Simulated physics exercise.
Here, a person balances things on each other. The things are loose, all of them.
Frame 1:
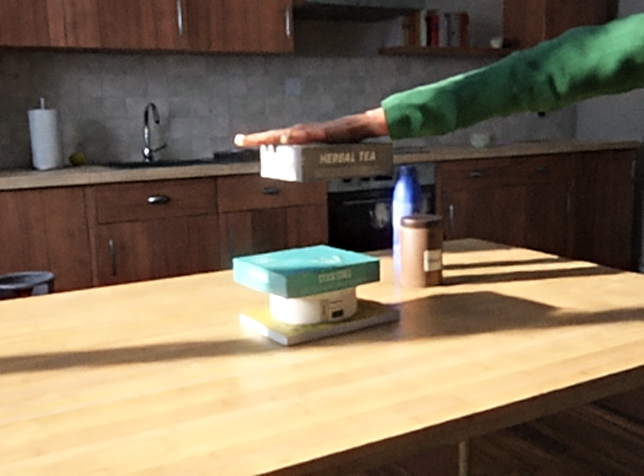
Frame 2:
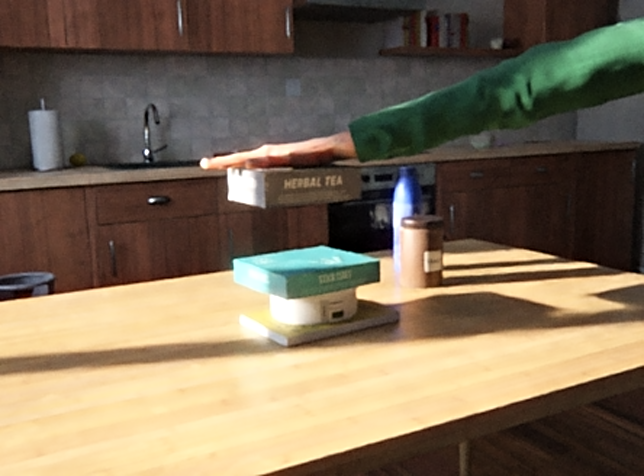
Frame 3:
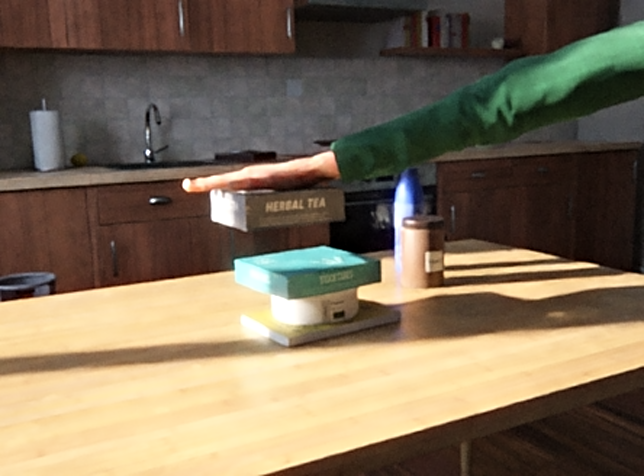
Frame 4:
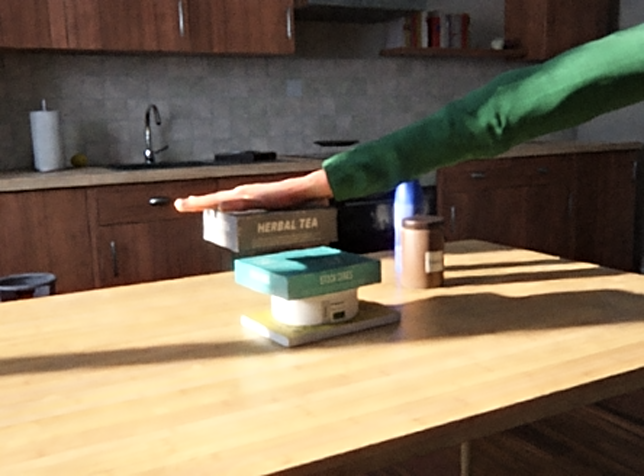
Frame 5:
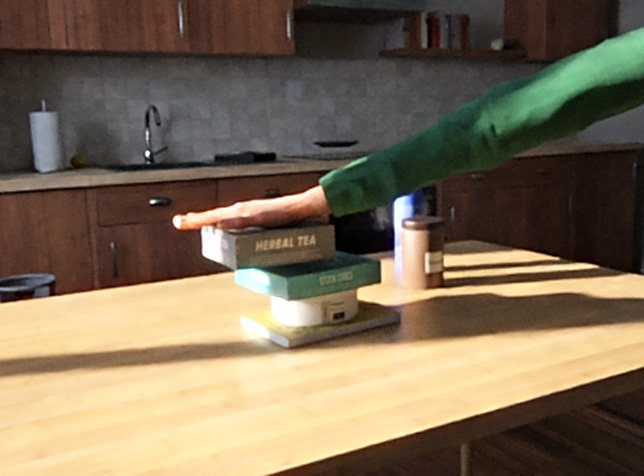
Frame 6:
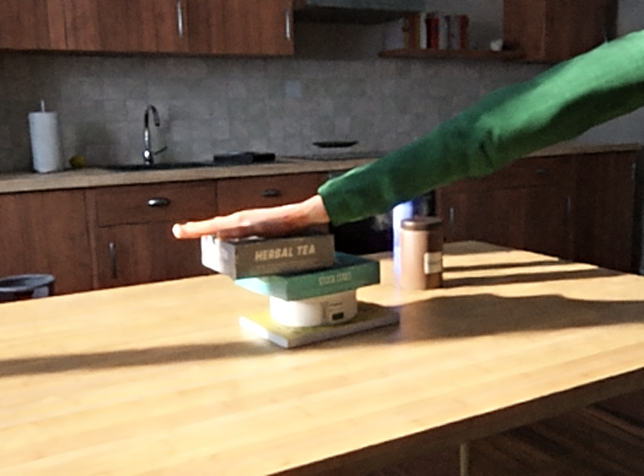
We see a green-sleeved arm bring a grey herbal tea packet leftward and down over a small stack on a wooden table, setting it on the turquoise packet, off to the left, with the hand still on top.
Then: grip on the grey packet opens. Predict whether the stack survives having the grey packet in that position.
I expect everything to stay in place.
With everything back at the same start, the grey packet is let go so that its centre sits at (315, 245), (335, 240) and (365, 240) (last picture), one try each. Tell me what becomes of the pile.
The pile remains standing in the first case, remains standing in the second case and collapses in the third case.
Then, 0.50 s on from there, no change.
Then, 1.20 s on from there, grey packet resting near (266, 251).
In the end, all 6 unmoved. At the end, from the last picture's camera, grey packet near (266, 251). The pile stays up.
